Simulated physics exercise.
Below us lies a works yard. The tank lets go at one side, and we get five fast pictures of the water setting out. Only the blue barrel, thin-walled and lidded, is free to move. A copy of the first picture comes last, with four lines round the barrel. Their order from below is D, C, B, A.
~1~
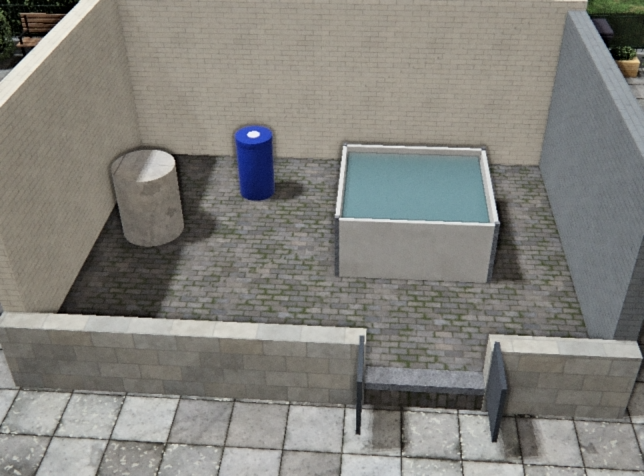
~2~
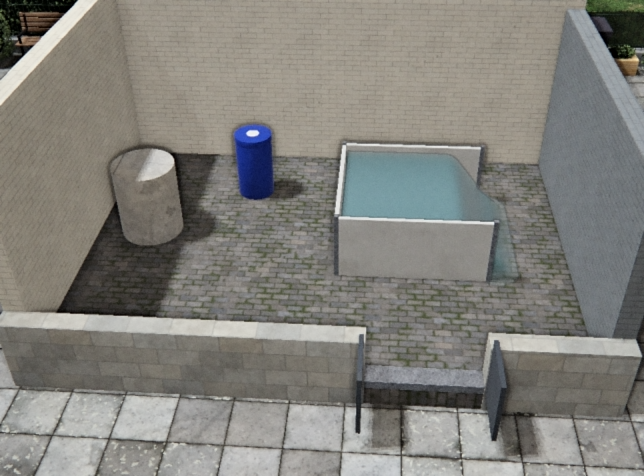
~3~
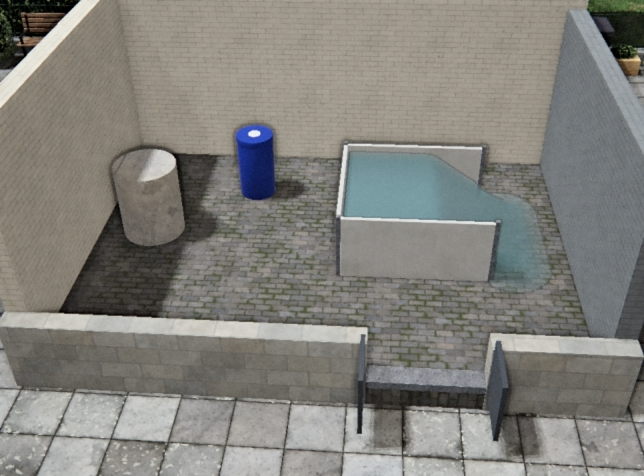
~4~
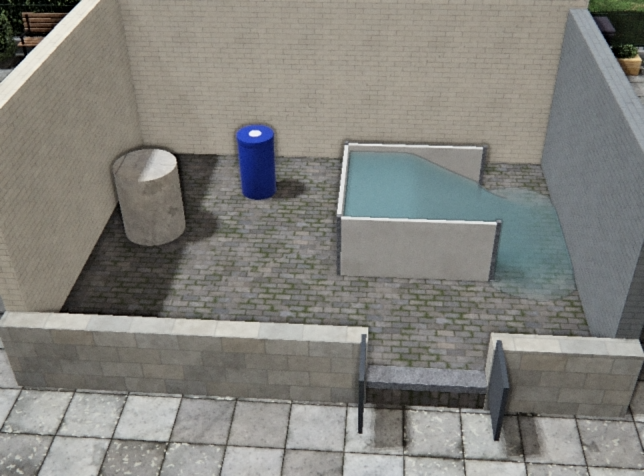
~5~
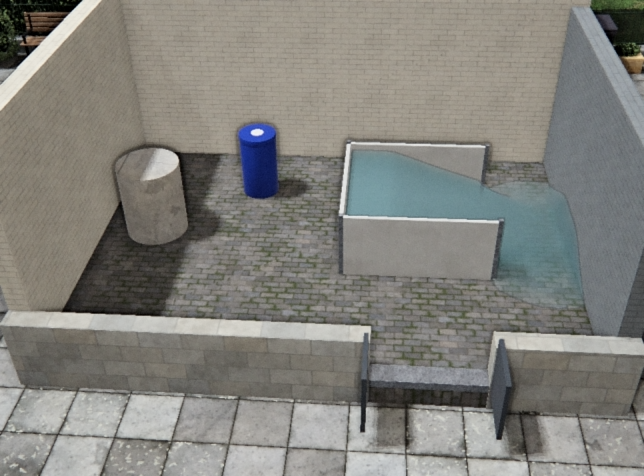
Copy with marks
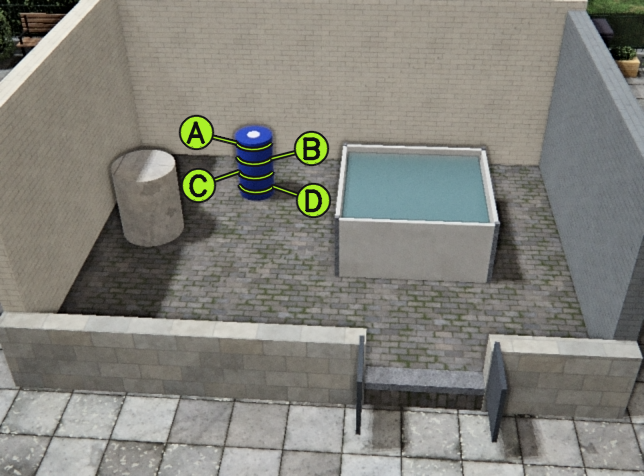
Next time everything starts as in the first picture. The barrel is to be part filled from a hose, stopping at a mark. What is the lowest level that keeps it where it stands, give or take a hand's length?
That is level C.
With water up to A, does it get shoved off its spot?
No.
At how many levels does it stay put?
Three.
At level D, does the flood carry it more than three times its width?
No, it does not.
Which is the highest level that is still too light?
That would be D.
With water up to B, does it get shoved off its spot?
No, not at all.
On the marked copy, A at (251, 149); B at (252, 164); C at (253, 178); D at (254, 192); from the bottom up D, C, B, A.
With A, it does not move.
With B, it does not move.
With C, it does not move.
With D, it is pushed about its own width away.
